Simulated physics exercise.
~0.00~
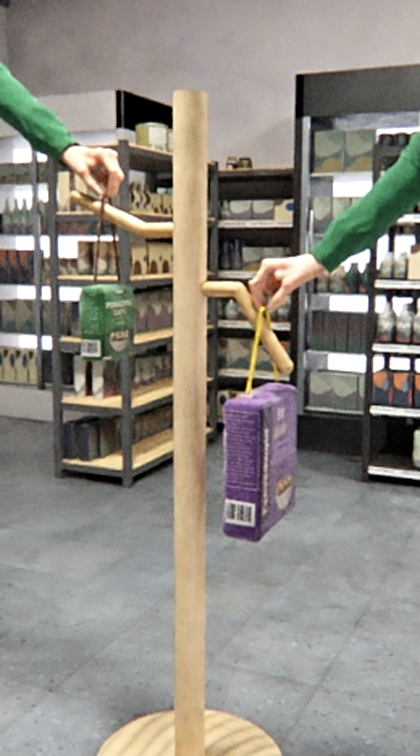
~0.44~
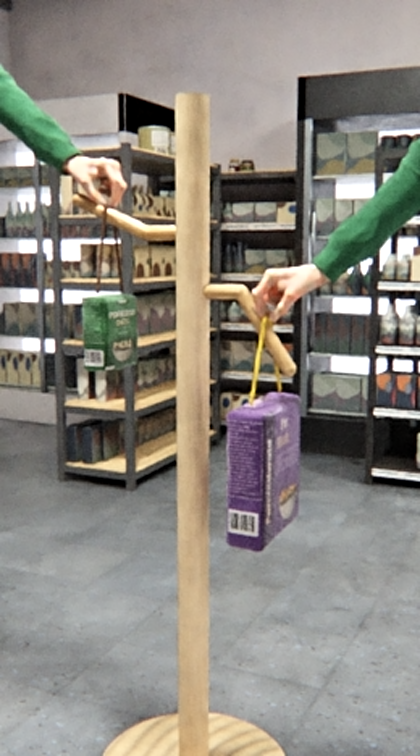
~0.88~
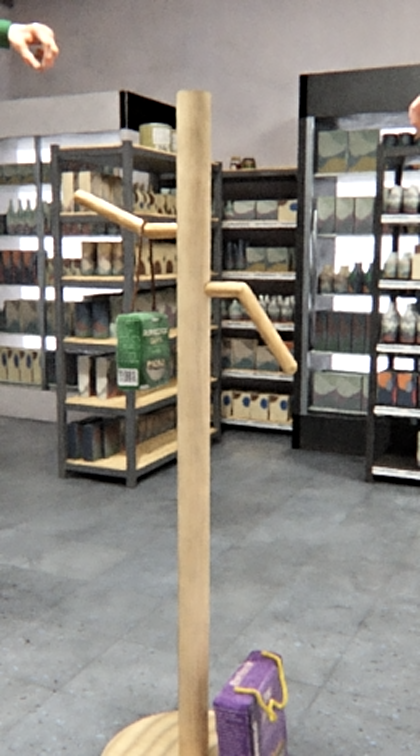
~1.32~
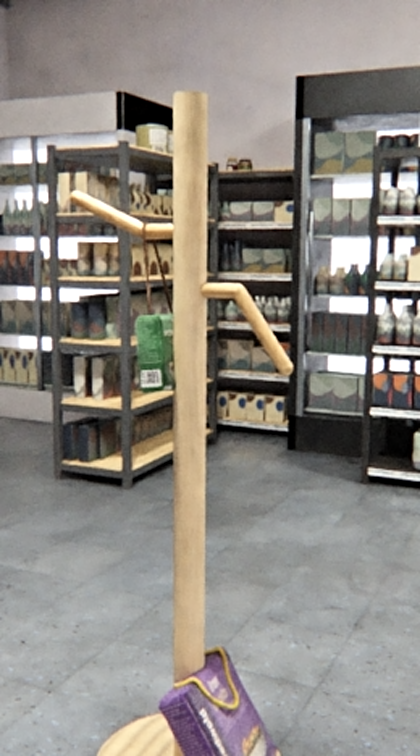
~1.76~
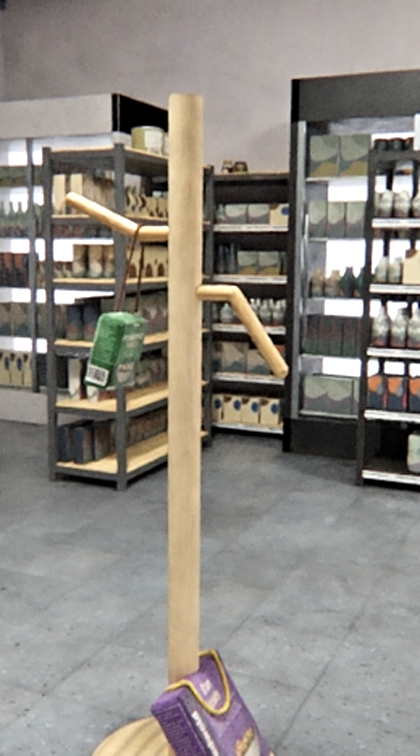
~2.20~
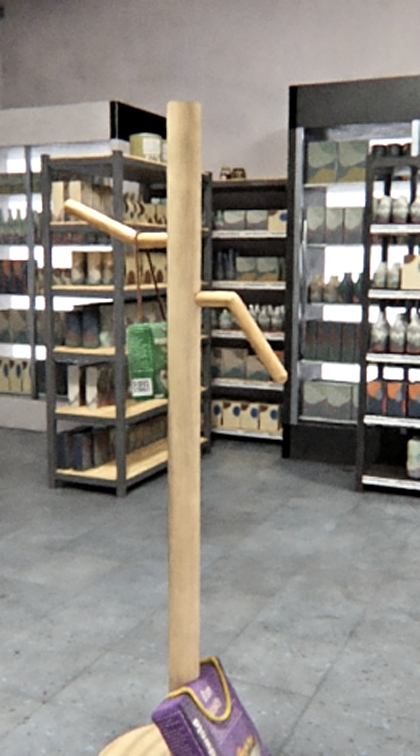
Green pouch and purple bag lowered by two hands onto wooden pegs, the pouch swinging from its peg, the bag dropping to the floor.
